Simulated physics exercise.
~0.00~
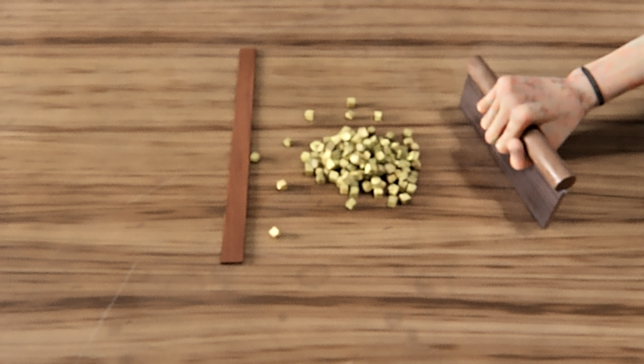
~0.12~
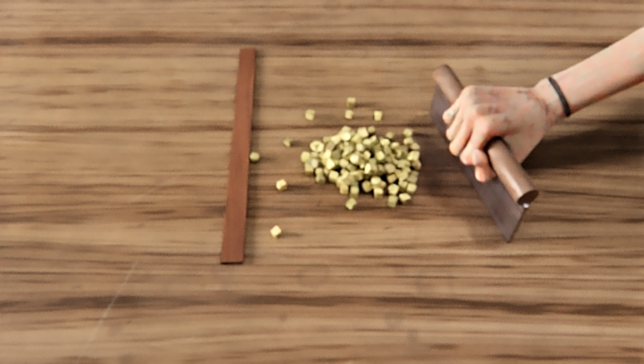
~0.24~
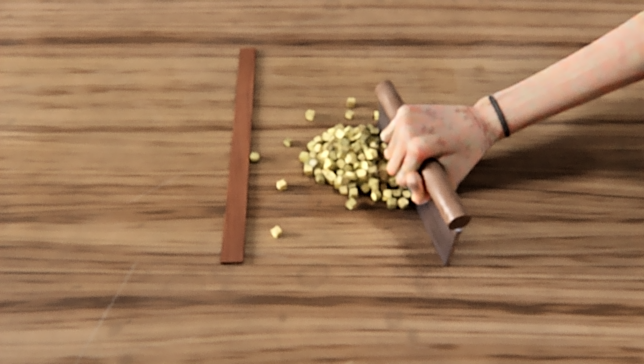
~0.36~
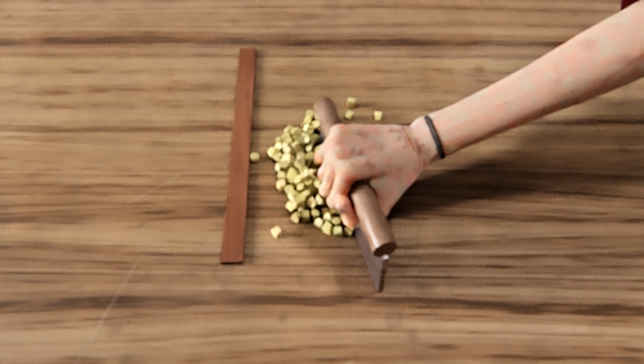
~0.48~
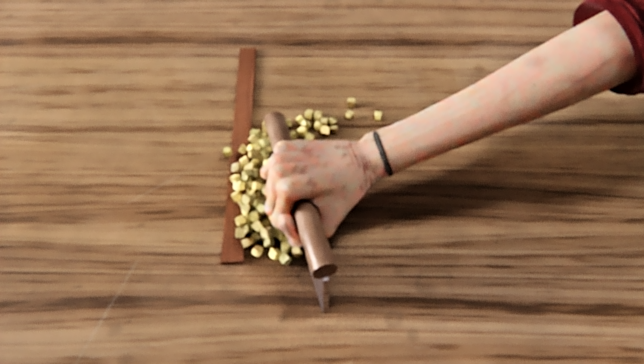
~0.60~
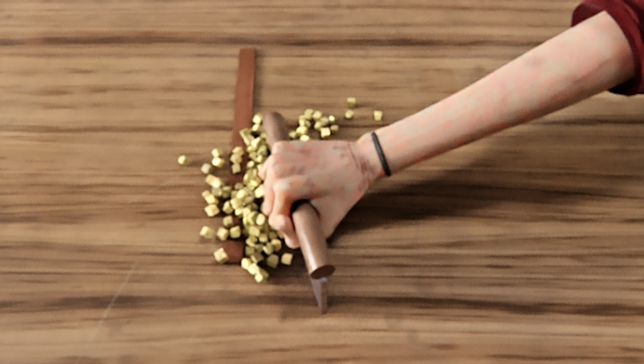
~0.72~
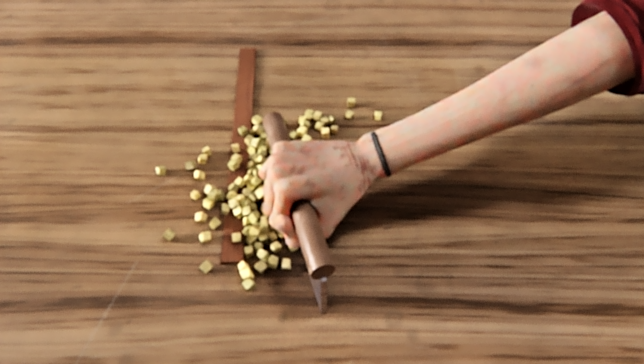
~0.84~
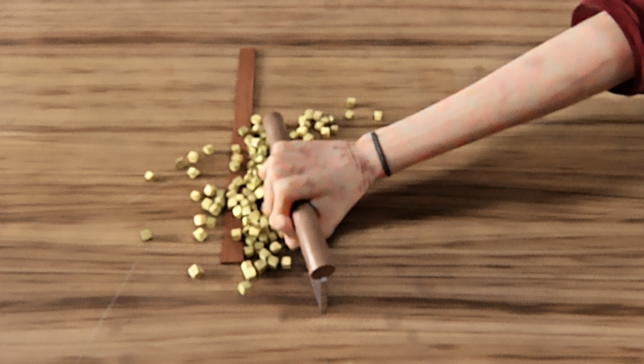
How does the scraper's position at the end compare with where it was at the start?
It starts at the right side of the table, clear of the cubes, and ends much further left and a little lower, held among the cubes just to the right of the strip.
The footage shows a hand sweeping a dark scraper leftward across a wooden table into a pile of small yellowish cubes, pushing them against a fixed reddish-brown strip, then halting as many tumble over it and settle scattered on both sides.
